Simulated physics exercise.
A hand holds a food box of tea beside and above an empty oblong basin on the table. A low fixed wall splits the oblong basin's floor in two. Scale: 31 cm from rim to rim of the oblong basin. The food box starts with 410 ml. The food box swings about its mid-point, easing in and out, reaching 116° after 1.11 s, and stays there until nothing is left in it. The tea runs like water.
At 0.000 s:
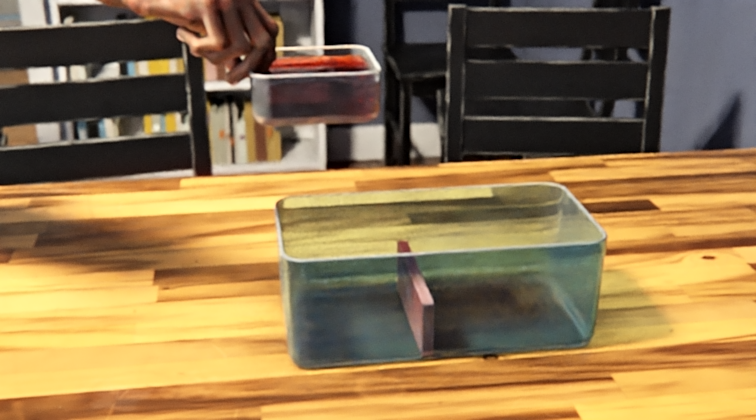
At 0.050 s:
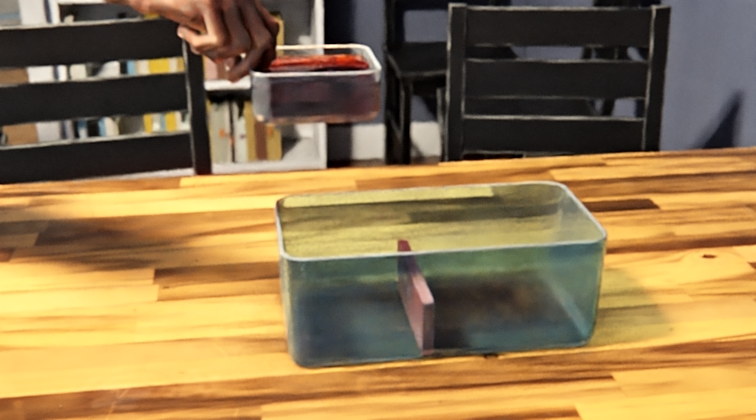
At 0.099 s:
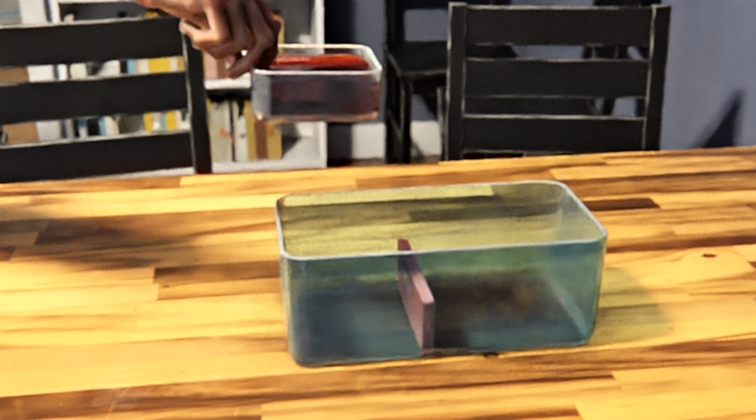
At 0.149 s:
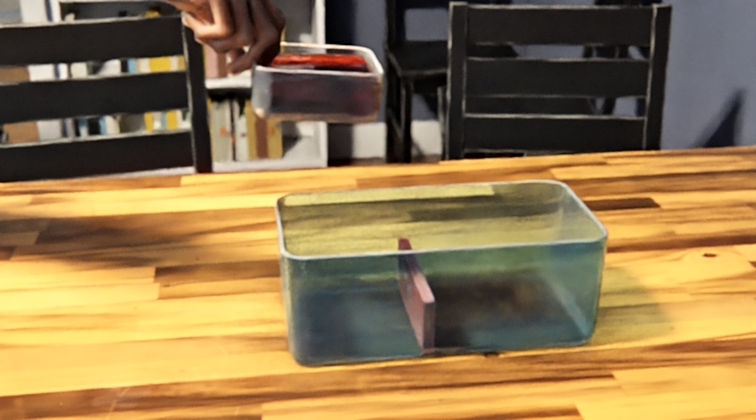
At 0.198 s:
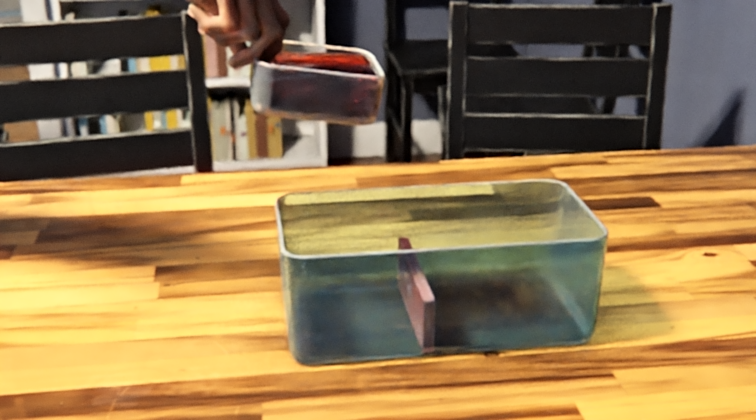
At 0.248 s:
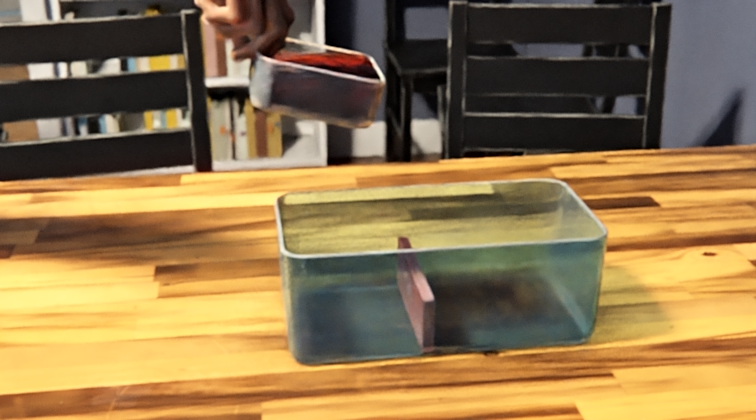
A hand reaches in at the upper left above a wooden table, seen from slightly above by a still camera, with black chairs and a bookshelf behind. It holds a small clear box of dark reddish liquid over the far side, while a larger, clear bluish-green basin with a purplish dividing wall sits empty in front. The box, level at first, gradually tilts down to the right.
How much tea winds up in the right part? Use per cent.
About 73 per cent.
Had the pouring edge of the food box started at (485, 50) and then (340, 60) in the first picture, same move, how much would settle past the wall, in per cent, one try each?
In turn about 95 and 30 per cent.
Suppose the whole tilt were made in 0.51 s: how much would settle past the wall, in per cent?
In that case some 65 per cent.
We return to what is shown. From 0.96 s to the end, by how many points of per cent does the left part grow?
About 6 per cent.
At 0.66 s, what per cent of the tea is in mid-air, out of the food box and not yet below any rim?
About 44 per cent.
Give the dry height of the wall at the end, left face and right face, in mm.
Some 52 mm on the left and 46 mm on the right.
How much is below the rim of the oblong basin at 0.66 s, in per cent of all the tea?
About 36 per cent.
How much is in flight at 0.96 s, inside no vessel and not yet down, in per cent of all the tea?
Some 5 per cent.
Then, 0.66 s in, the tilt is 75° and 21 per cent is still to pour, 3 is left of the wall and 33 right of it.
Then, 0.96 s in, the tilt is 111° and 2 per cent is still to pour, 20 is left of the wall and 73 right of it.
Then, 1.27 s in, the tilt is 116° and 0 per cent is still to pour, 26 is left of the wall and 73 right of it.
Then, 1.61 s in, the tilt is 116° and 0 per cent is still to pour, 26 is left of the wall and 73 right of it.
Finally, 26 per cent lies left of the wall, 73 right of it and 1 outside.
